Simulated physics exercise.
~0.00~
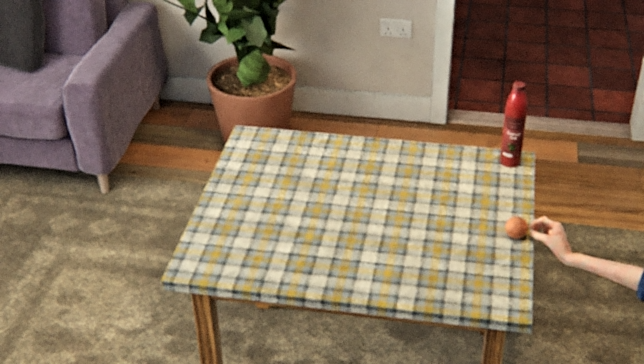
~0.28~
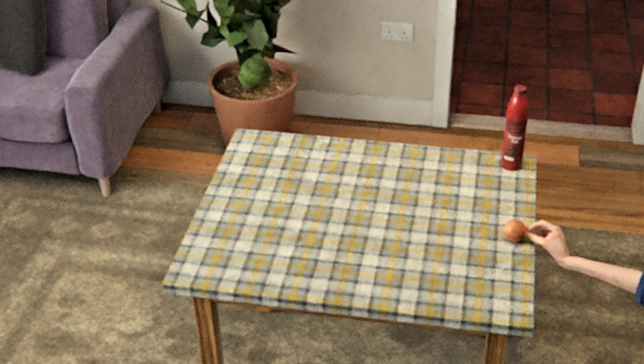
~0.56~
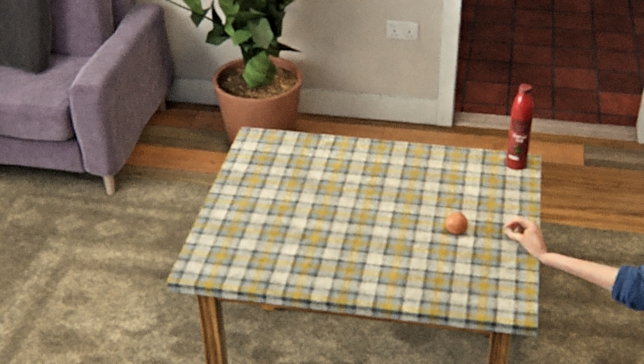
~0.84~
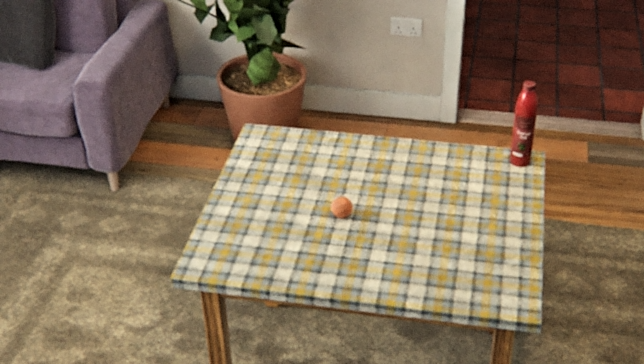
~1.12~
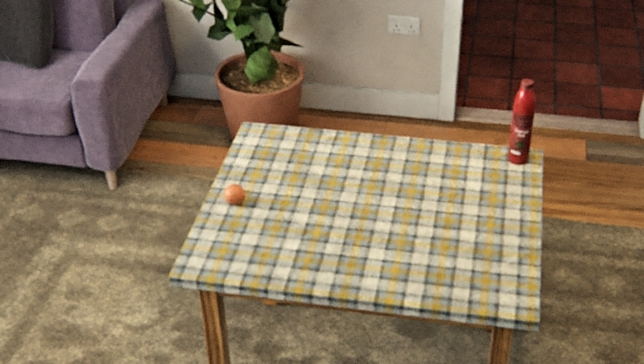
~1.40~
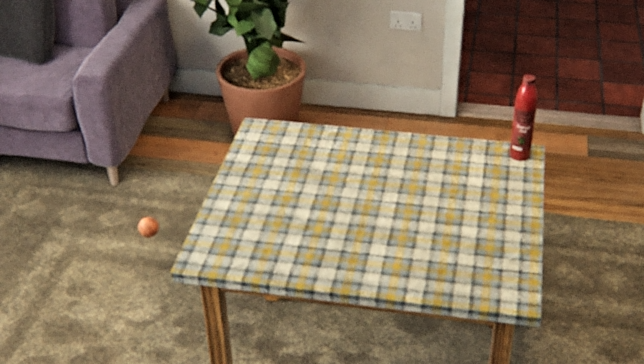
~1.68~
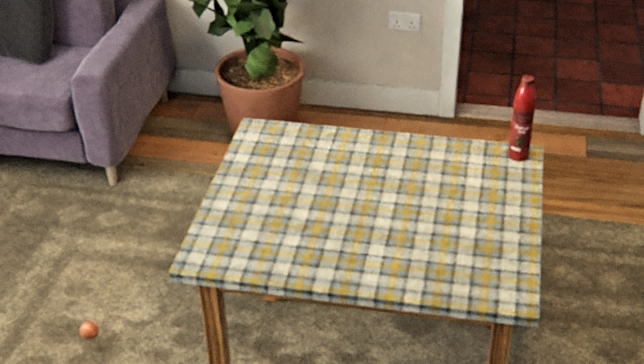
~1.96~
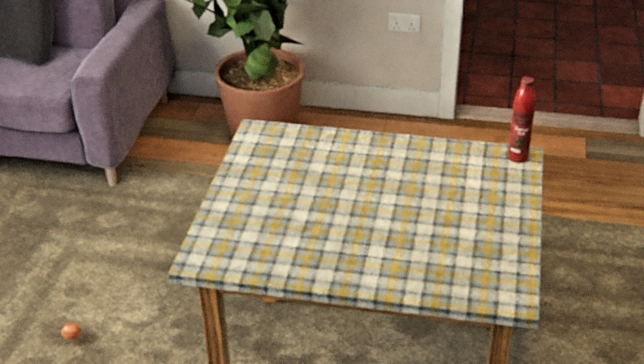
An orange ball, released by a hand at the right side of a checked tablecloth, rolled left across the table past a red bottle that stayed put, dropped off the far left edge, and ended up on the carpet near the purple sofa.
